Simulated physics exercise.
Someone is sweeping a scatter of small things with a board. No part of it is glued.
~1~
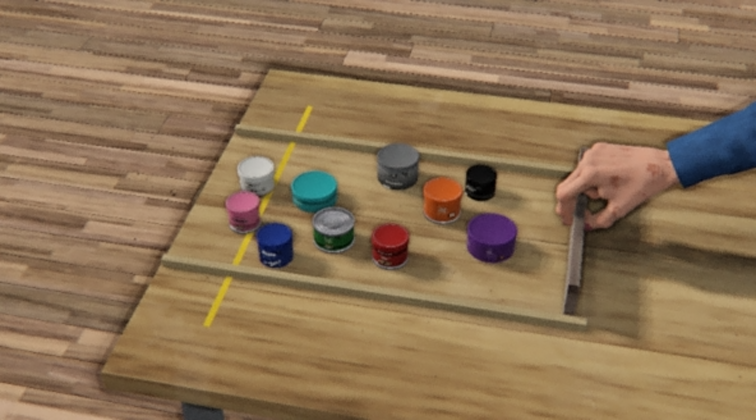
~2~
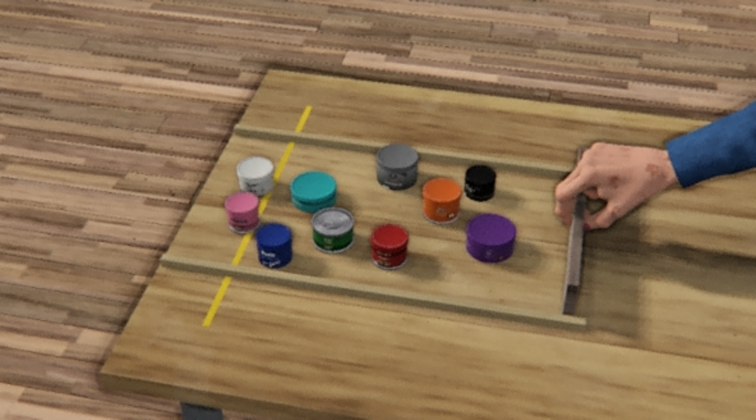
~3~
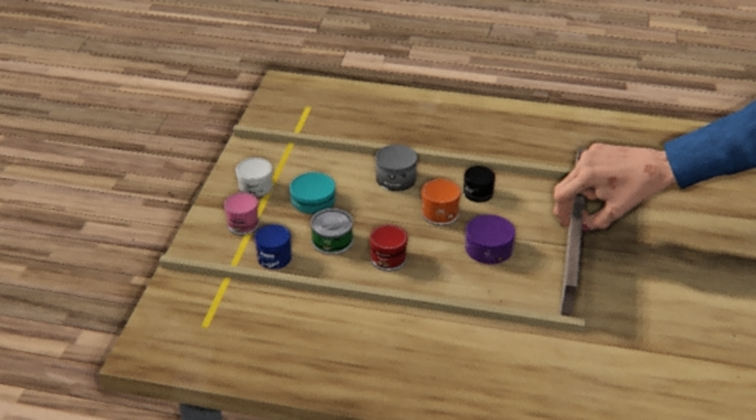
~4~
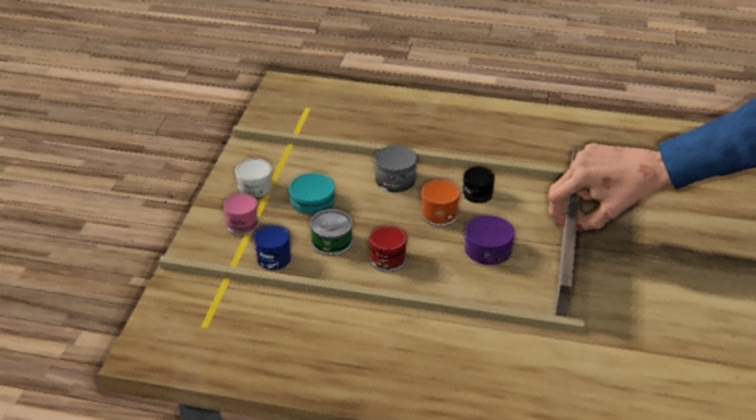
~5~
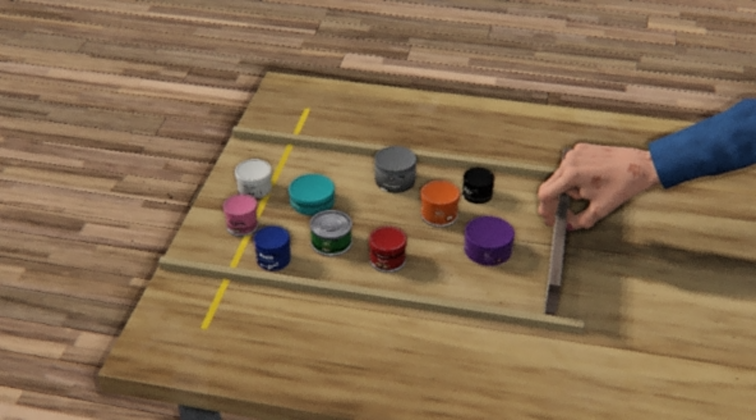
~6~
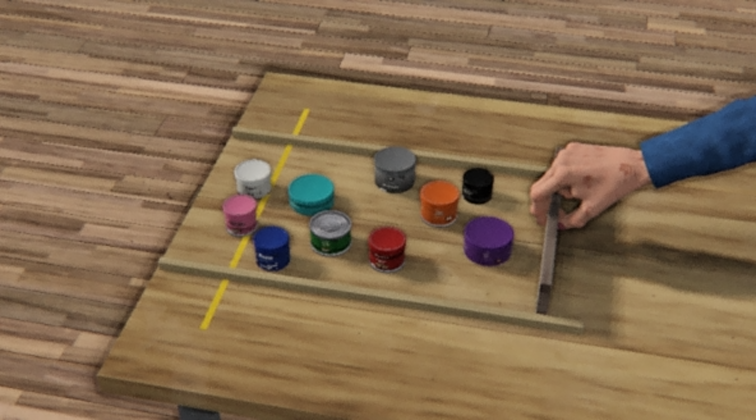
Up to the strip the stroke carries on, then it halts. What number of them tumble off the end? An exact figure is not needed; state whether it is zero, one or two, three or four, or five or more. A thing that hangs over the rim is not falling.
The number falling off is one or two.
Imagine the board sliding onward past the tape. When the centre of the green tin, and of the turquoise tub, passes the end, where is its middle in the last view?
The middle is at (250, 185) when it's the green tin, and at (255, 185) when it's the turquoise tub.
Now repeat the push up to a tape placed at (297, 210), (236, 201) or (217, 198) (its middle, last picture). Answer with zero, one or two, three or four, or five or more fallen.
First none, then five or more, then more than four.
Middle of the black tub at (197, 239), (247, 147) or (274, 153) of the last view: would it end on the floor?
Order of tries: On, on, on.
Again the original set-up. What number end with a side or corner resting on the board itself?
That makes 4.
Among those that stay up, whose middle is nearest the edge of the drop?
The turquoise tub is foremost.
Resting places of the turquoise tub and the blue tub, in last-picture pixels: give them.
The turquoise tub at (211, 181), the blue tub at (209, 248).
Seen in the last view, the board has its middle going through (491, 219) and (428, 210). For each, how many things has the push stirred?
First 1, after that 5.
Soon after, none off yet; white pot at rest near (254, 180); pink tin at rest near (241, 216); blue tub at rest near (272, 249).
After that, none off yet; white pot at rest near (254, 180); pink tin at rest near (241, 216); blue tub moving near (262, 252).
In the end, the number that fall off is one or two; gone, pink tin and white pot.
